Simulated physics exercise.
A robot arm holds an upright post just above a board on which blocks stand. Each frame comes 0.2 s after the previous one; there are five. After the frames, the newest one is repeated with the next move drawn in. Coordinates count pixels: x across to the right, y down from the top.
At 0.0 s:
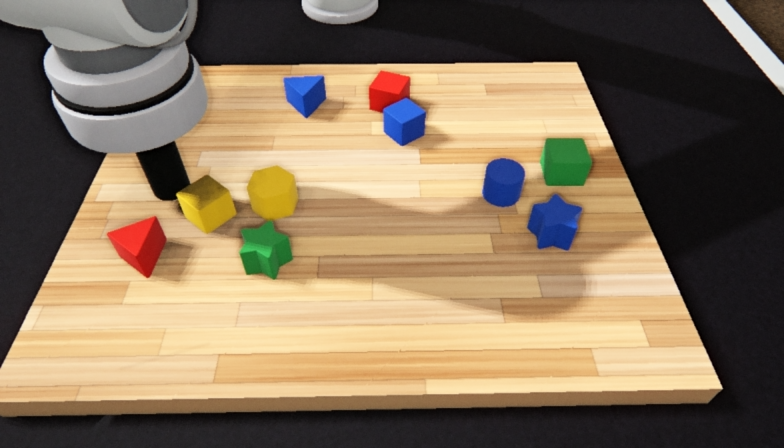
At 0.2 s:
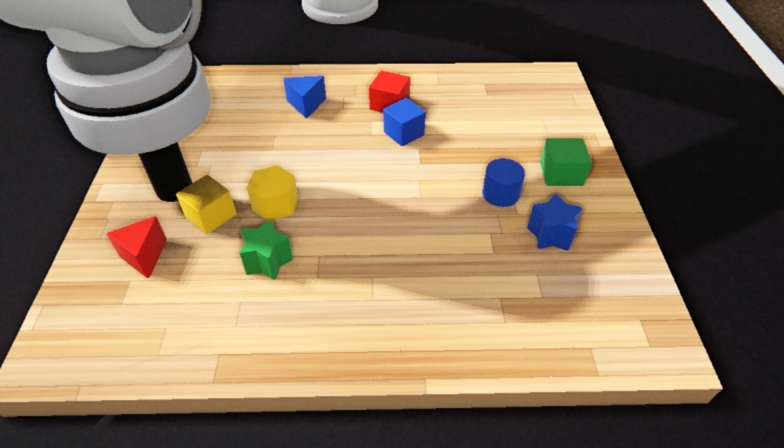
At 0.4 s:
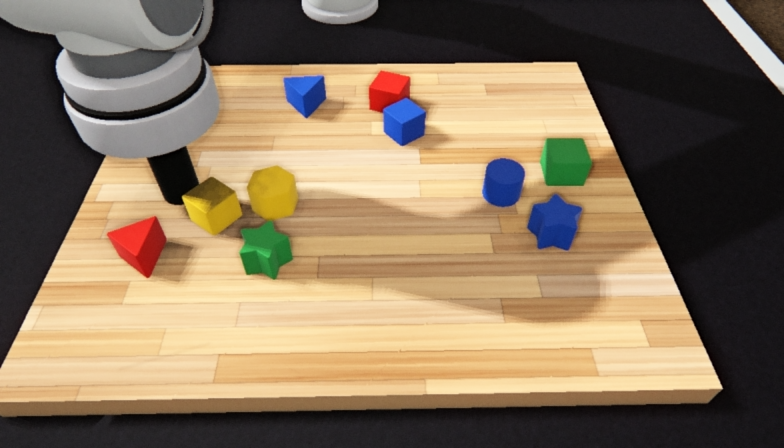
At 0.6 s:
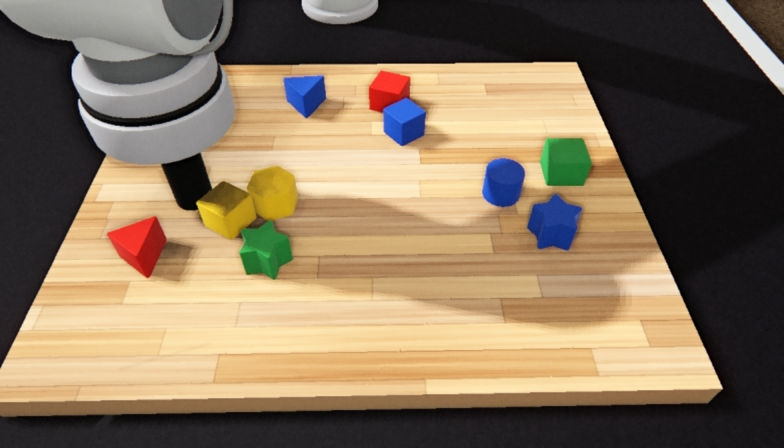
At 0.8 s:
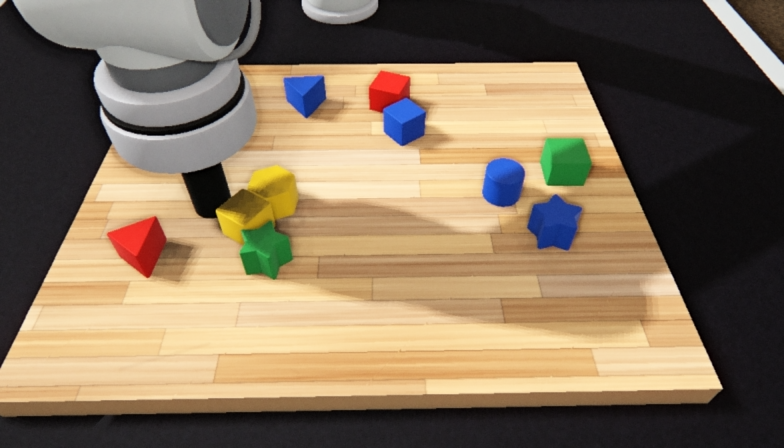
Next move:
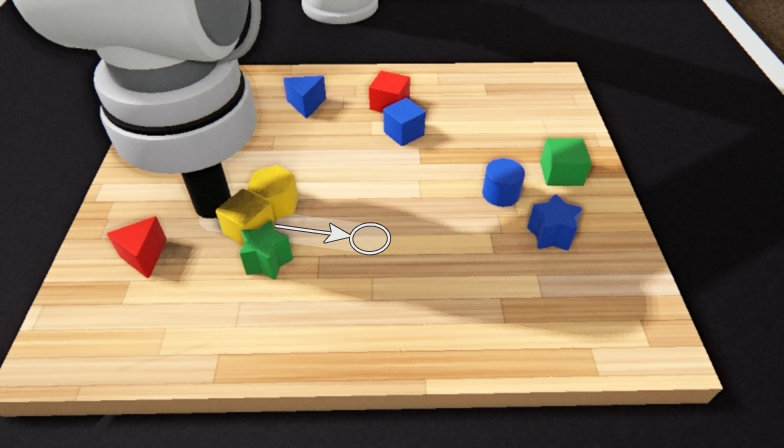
At the start, a robot arm holds a dark post beside a yellow square block on a wooden board scattered with red, blue, green and yellow blocks. The post then pushes the yellow square a short way right, up close to the yellow six-sided block and green star, while the other blocks stay still.
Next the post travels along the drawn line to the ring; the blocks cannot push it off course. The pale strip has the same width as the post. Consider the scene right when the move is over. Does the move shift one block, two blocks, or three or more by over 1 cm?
My count: 3 or more.
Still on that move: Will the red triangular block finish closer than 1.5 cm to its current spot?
Final answer: Yes.
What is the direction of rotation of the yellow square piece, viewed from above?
Spin direction: Clockwise.
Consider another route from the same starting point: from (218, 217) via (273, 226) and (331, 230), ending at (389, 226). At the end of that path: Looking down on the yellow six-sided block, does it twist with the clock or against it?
Anticlockwise, looking down.
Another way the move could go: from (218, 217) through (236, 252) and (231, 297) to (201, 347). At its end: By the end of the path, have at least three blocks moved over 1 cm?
It seems not.
The line goes in a line from (218, 217) to (370, 238).
On the path given first. One third of the way, post at (265, 213); yellow square piece at (289, 222), turned 20° clockwise; green star at (275, 255), turned 40° clockwise; yellow six-sided block at (290, 176), turned 45° anticlockwise.
Two thirds of the way, post at (317, 220); yellow square piece at (326, 239), turned 55° clockwise; green star at (279, 260), turned 70° clockwise; yellow six-sided block at (299, 176), turned 75° anticlockwise.
At the end, post at (370, 227); red triangular block unmoved; yellow square piece at (330, 242), turned 65° clockwise; green star at (279, 260), turned 70° clockwise; yellow six-sided block at (299, 176), turned 75° anticlockwise.
